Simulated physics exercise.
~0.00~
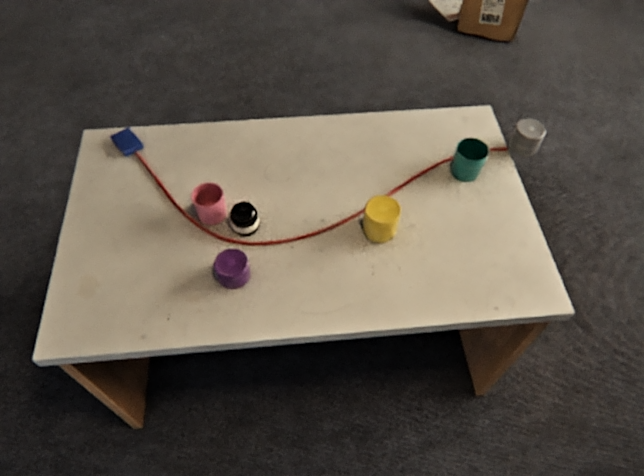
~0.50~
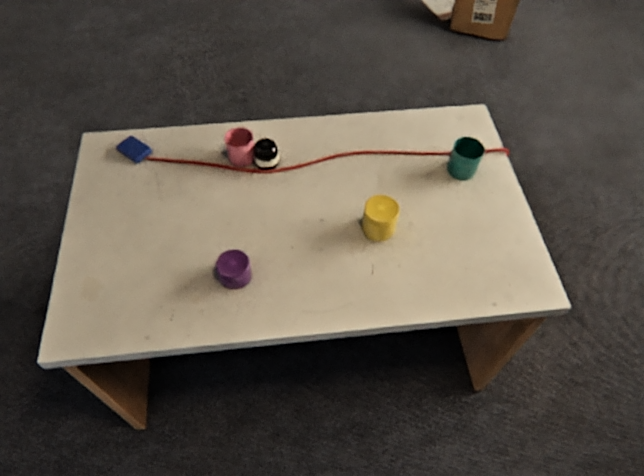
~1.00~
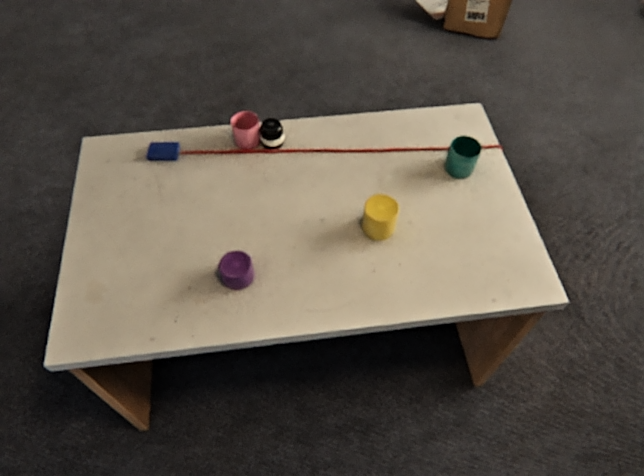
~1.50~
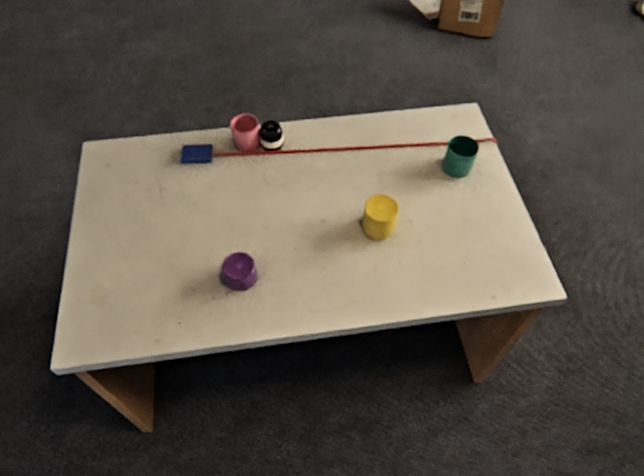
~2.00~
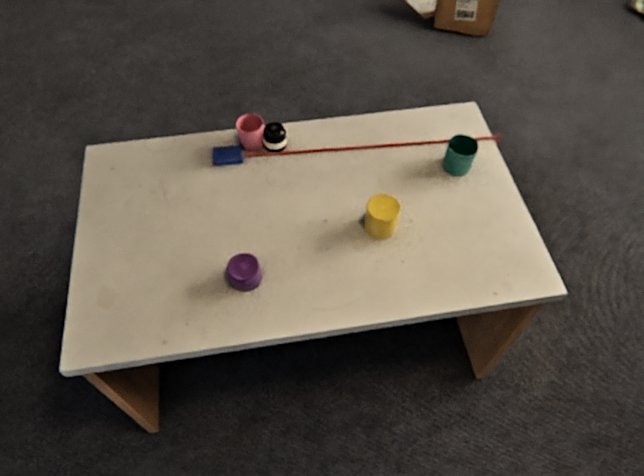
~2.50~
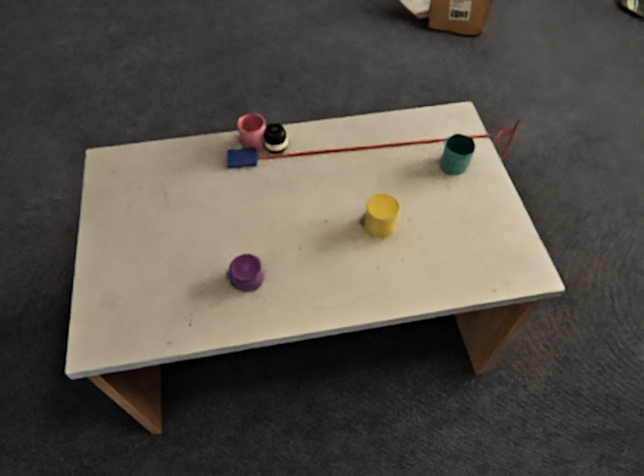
A red cable curves across a white table with wooden legs, seen from above on a dark grey floor, running from a blue phone-like block at the left past several small items. A pink mug and a black jar sit inside its bend, with a purple tub nearer the front, a yellow tub right of centre, and a teal cup and pale grey object at the right. The cable pulls straight, sweeping the mug and jar toward the back edge, while the grey object disappears from the right edge. The taut cable then draws the block rightward. It ends just below the mug and jar, the cable's tail bent beyond the right edge, while the tubs and cup stay put.
